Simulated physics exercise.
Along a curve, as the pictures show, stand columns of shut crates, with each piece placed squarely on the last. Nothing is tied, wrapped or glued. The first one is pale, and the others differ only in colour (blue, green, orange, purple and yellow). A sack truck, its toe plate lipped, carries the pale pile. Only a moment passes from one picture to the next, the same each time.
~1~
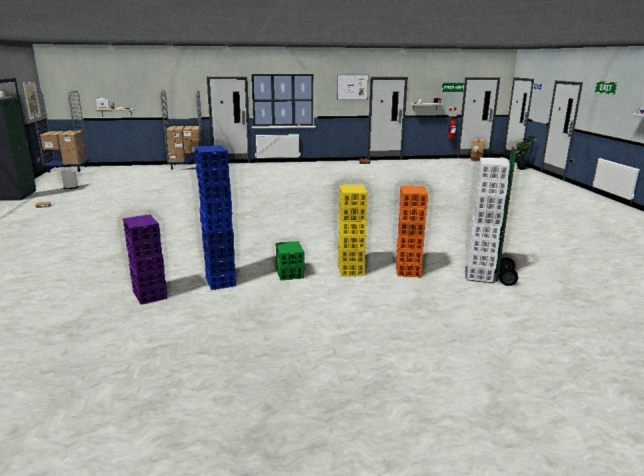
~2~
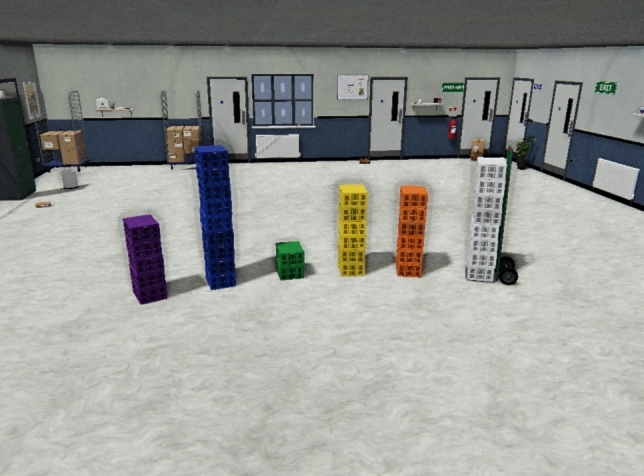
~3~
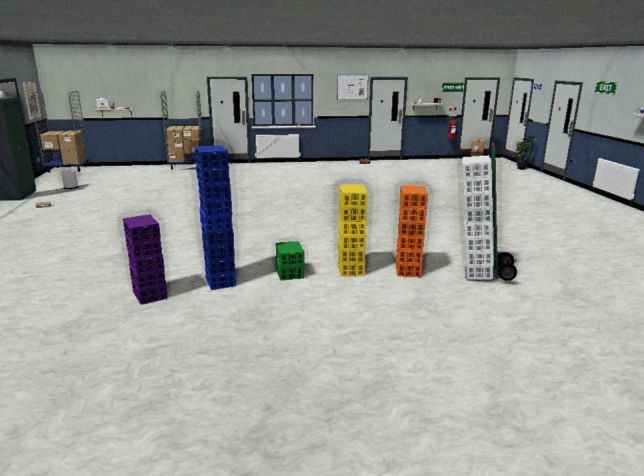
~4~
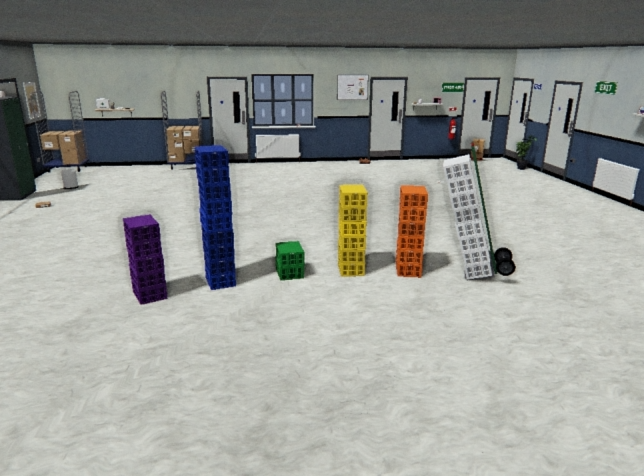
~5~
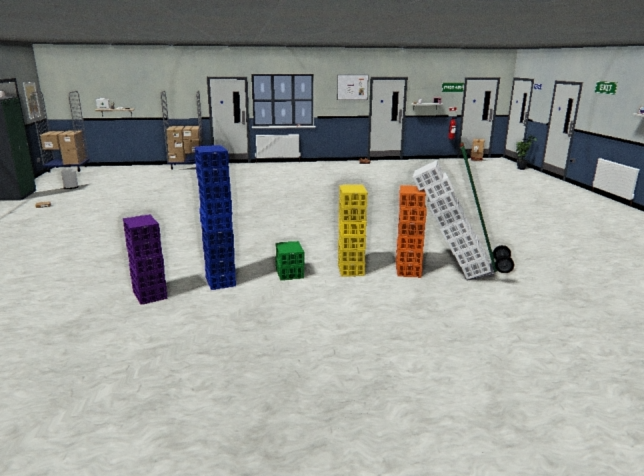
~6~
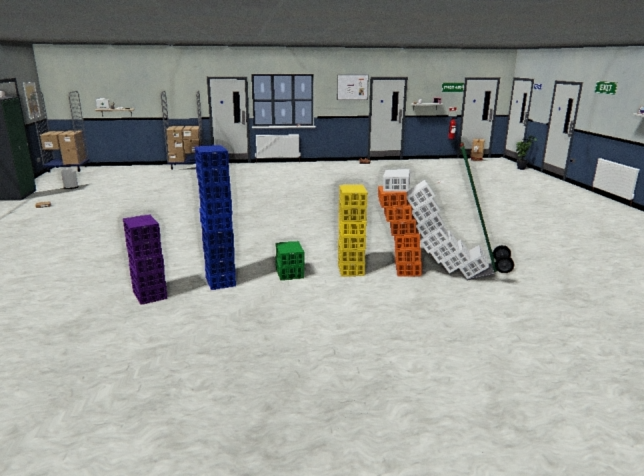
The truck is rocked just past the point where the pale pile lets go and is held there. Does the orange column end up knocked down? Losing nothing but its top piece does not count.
Yes - caves in.
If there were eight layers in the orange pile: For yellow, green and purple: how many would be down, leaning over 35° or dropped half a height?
Yellow 5, green 1, purple 0.
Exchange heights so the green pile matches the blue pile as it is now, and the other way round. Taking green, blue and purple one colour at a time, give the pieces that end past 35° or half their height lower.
It works out to green 9, then blue 0, then purple 4.
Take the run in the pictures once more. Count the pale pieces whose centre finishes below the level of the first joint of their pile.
I make it 7 all told.
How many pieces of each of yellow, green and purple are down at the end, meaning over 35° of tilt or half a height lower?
Result per colour: Yellow = 5, green = 1, purple = 0.
Just after the last frame, 8 of the pale pile down; none of the 6 orange crates down (0 of 28 in all colours); top orange crate tilted a little.
A moment on, 7 of the pale pile down; 4 of the 6 orange crates down (4 of 28 in all colours); top orange crate tilted clearly, about its own height lower; top yellow crate tilted barely.
Further on, 7 of the pale pile down; 4 of the 6 orange crates down (8 of 28 in all colours); top orange crate tilted clearly, some two heights lower; top yellow crate tilted well over, some two heights lower.
Then, 7 of the pale pile down; 5 of the 6 orange crates down (11 of 28 in all colours); top orange crate on its side; top yellow crate on its side.
When it is over, 7 of the pale pile down; 5 of the 6 orange crates down (11 of 28 in all colours); top orange crate upside down; top yellow crate on its side. In pixels of the last frame, middles, top orange crate near (287, 241), top yellow crate near (238, 266).
